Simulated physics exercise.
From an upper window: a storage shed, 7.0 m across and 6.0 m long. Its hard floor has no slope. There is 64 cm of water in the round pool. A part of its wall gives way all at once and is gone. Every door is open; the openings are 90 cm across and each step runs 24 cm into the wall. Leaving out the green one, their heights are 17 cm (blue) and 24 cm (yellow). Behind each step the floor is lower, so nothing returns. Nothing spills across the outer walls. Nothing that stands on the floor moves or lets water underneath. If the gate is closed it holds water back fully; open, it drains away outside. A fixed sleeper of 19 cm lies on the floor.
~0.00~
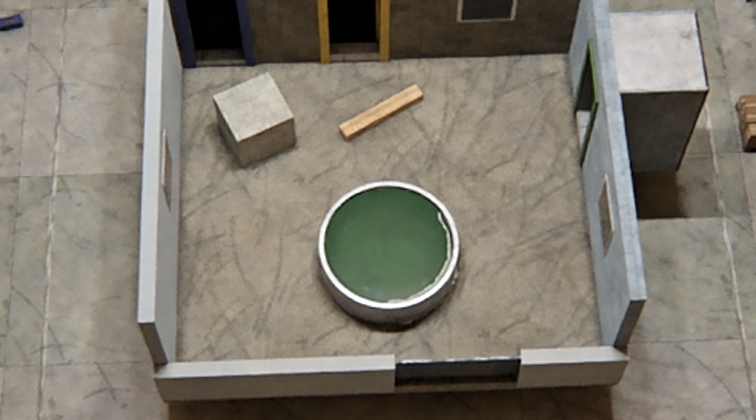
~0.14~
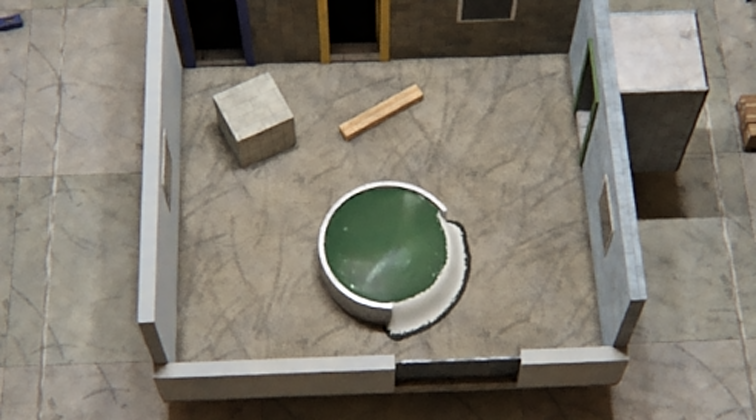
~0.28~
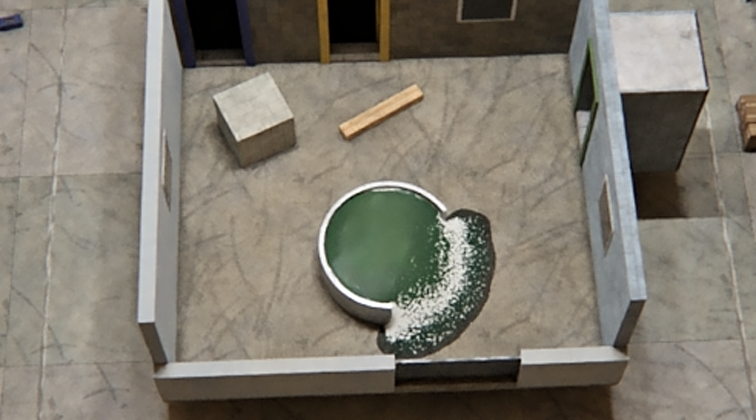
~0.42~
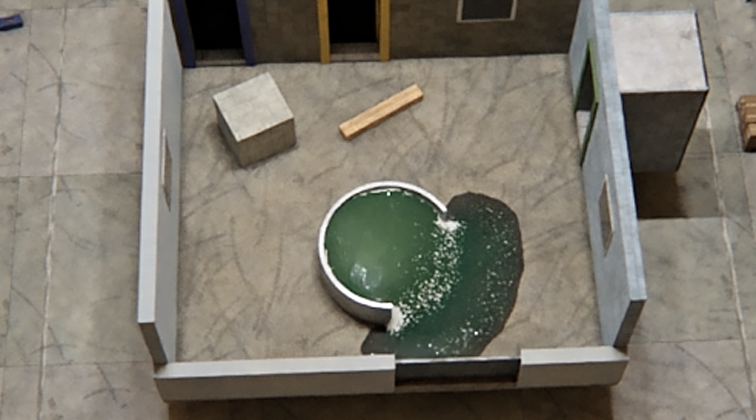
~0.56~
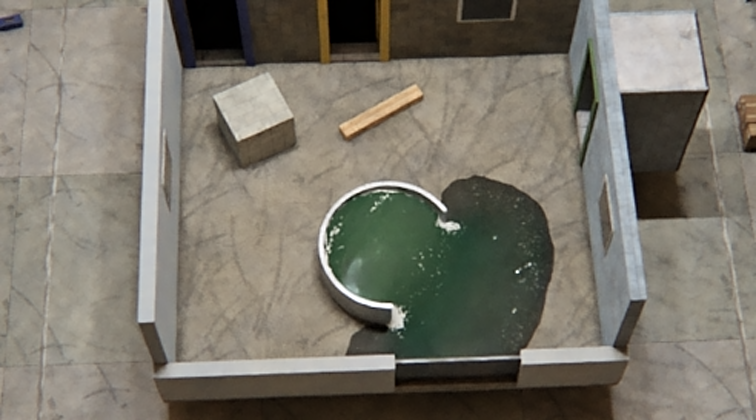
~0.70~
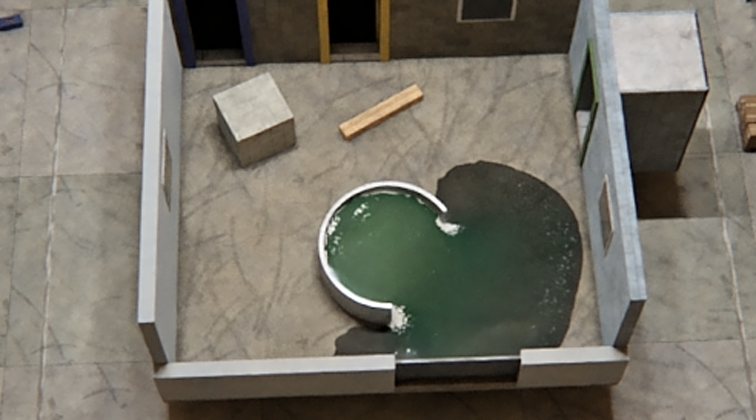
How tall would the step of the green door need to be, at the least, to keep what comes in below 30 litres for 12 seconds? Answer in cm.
Some 6 cm above the ground.
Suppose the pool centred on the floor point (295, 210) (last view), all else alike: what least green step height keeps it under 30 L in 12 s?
Some 7.5 cm.
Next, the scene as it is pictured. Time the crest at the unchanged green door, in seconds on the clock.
Around 8.0 s.
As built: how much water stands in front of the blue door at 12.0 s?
About 8.0 cm.
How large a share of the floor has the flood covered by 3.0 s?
Some 45 per cent of it.
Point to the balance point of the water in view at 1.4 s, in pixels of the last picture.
At about (449, 286).
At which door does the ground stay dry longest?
Last comes the blue one.
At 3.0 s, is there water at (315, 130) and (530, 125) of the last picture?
In that order: Dry, flooded.
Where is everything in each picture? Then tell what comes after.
Still water, 64 cm deep, in the round pool at (389, 245); the green door at (586, 108) is dry, in the first frame.
The gap is at (446, 283), the front 0.3 m out at (461, 233); the back of the round pool holds 64 cm, in the second frame.
The front is at (486, 226), 0.7 m from the gap at (446, 285); 1.8 m2 of floor is wet, 64 cm left at the back, in the third frame.
The front is at (513, 222), 1.2 m from the gap at (446, 285); 3.9 m2 of floor is wet, 63 cm left at the back, in the fourth frame.
Water pours out at (446, 286) and has run 1.7 m, to (541, 221); about 6 cm deep outside, 57 cm at the back, in the fifth frame.
The gap is at (446, 286), the front 2.2 m out at (573, 226); the back of the round pool holds 51 cm; 1.2 m in a straight line remain to the green door at (586, 108), in the sixth frame.
After 1.4 s water covers 30 % of the floor, deepest (50 cm) near (596, 365); 6 cm at the green door, 0 litres in over its 15 cm step.
After 3.0 s water covers 45 % of the floor, deepest (30 cm) near (495, 338); 8 cm at the green door, 0 litres in over its 15 cm step.
After 12.0 s water covers 95 % of the floor, deepest (11 cm) near (177, 360); 6 cm at the green door, 0 litres in over its 15 cm step.
At the green door as built, the water arrived by 1.4 s and peaked near 11 cm at 8.2 s.
With a step of 5.5 cm, 41 litres would have come in within the 12 s; with 7.5 cm, 13 litres. So under 30 litres takes about 6 cm.
